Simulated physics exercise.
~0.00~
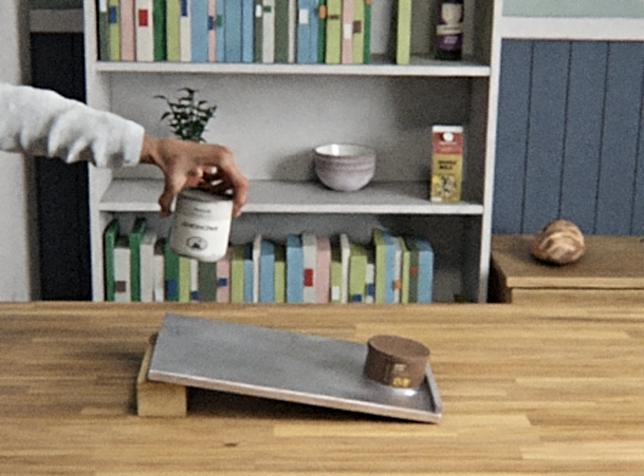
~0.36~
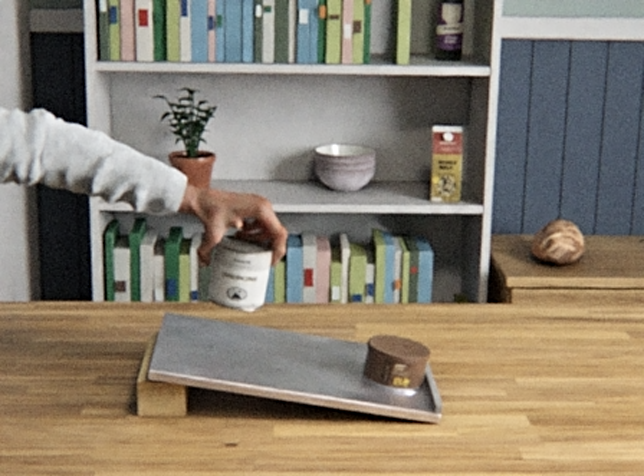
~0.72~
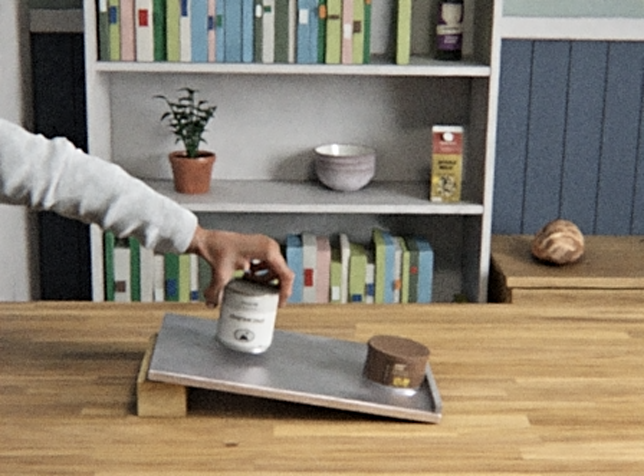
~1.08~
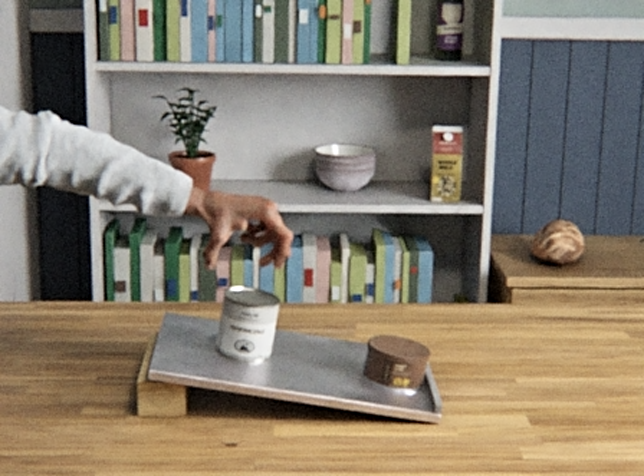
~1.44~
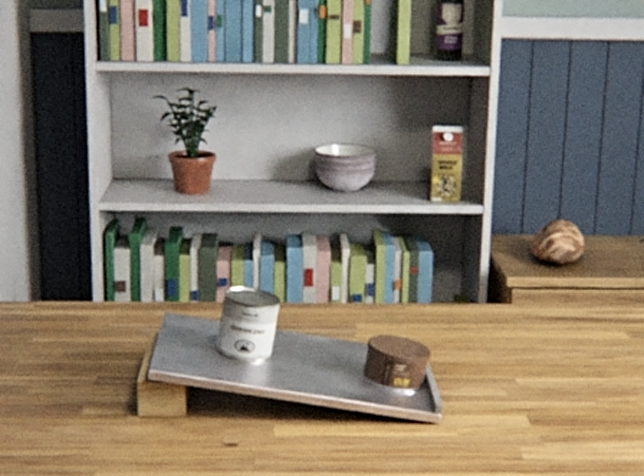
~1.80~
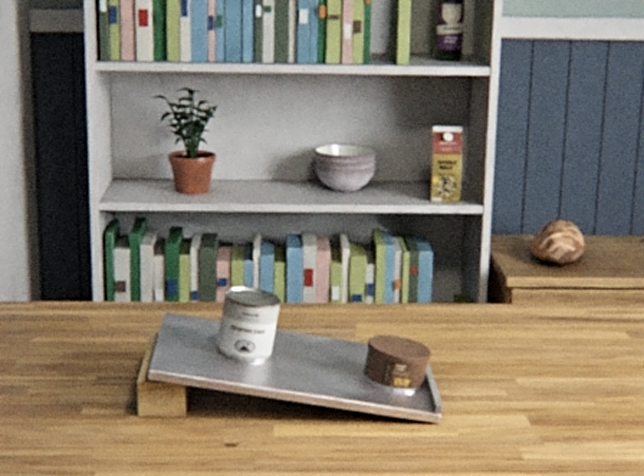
At the start, a hand reaching in from the left holds a white tin above a metal board that is propped on a wooden block and slopes down to the right, with a brown tub sitting near its lower end. The hand carries the tin right and down, then lowers it upright onto the upper part of the board. The fingers let go and the hand draws back, leaving the view to the left. The tin neither slides nor rolls. At the end, the tin and the tub both rest still on the sloping board.
